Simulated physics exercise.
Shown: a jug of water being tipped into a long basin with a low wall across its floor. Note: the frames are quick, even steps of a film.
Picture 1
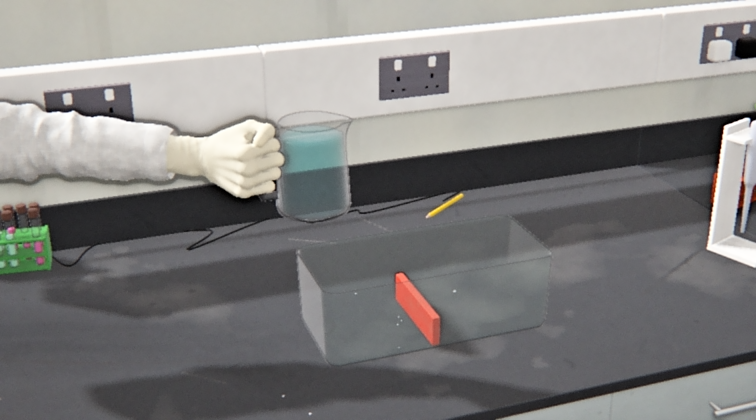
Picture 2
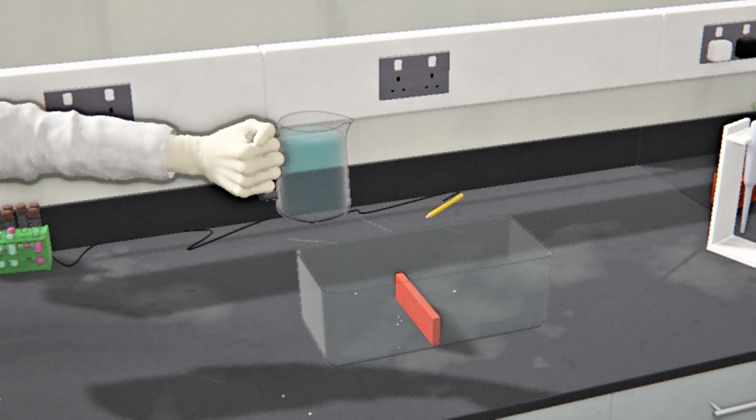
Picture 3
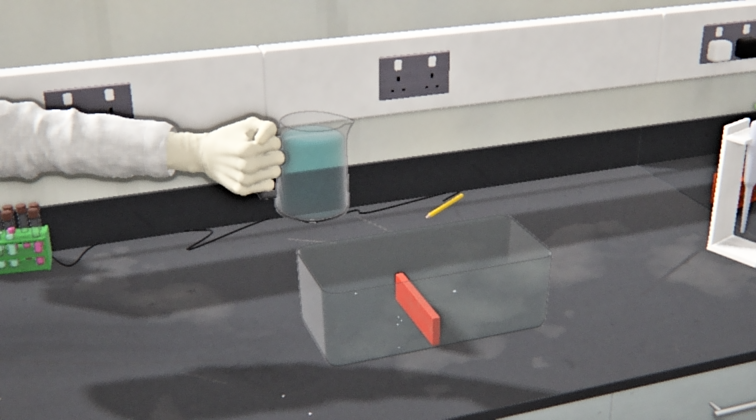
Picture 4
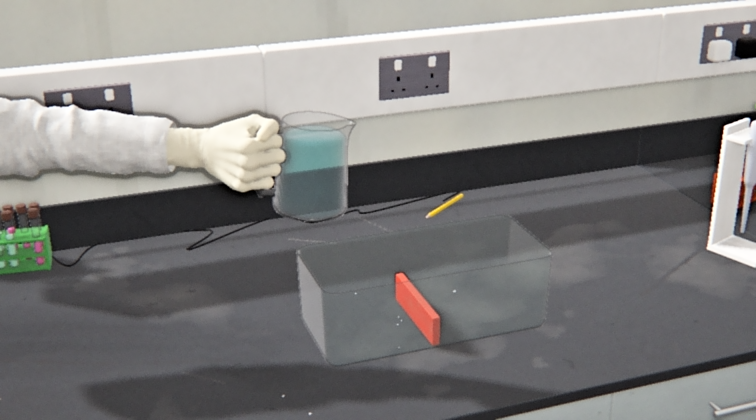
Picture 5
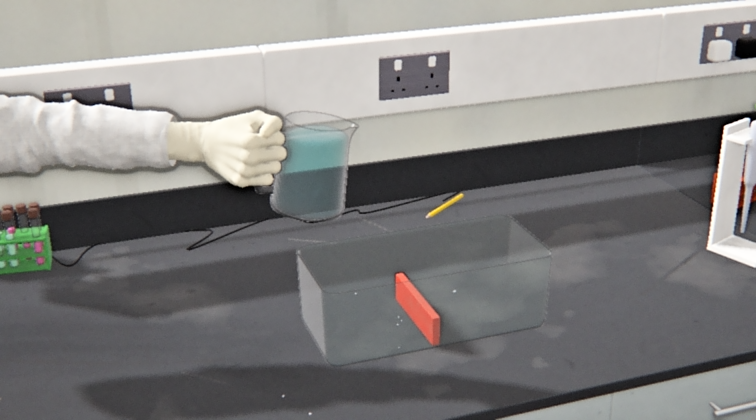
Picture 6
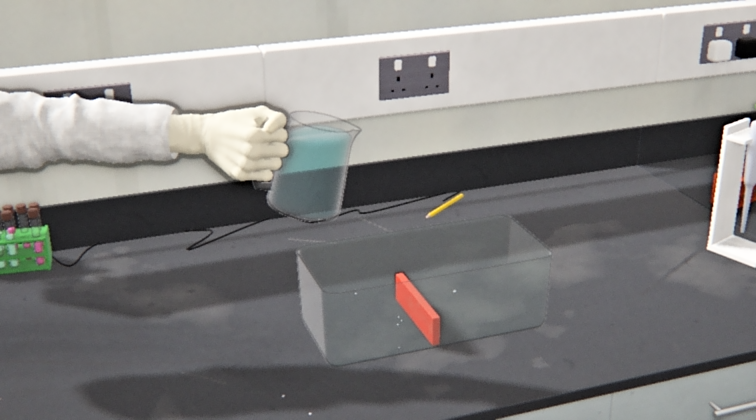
On a dark lab bench, a white-gloved hand slowly tilting a jug of blue liquid rightward beside a clear basin with a red divider.
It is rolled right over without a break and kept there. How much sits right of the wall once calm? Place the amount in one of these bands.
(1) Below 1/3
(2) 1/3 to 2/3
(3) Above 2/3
2.
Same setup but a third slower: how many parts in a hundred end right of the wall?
About 50 %.
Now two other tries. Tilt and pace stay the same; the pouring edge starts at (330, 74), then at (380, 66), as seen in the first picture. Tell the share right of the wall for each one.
In turn 15 % and 90 %.
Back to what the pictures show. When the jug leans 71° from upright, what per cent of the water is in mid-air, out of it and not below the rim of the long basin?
Around 15 in a hundred, more or less.
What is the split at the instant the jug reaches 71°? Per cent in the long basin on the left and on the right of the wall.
About 0 % left and about 0 % right.
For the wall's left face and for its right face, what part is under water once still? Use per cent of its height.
Left: About 40; right: About 20.
A moment on, the jug is tipped part way and 85 per cent is still to pour, 2 is left of the wall and 0 right of it.
Next, the jug is tipped right over and 37 per cent is still to pour, 15 is left of the wall and 24 right of it.
Then the jug is tipped right over and 7 per cent is still to pour, 45 is left of the wall and 41 right of it.
Later the jug is tipped right over and 1 per cent is still to pour, 56 is left of the wall and 42 right of it.
At rest 57 per cent lies left of the wall, 42 right of it and 1 outside.
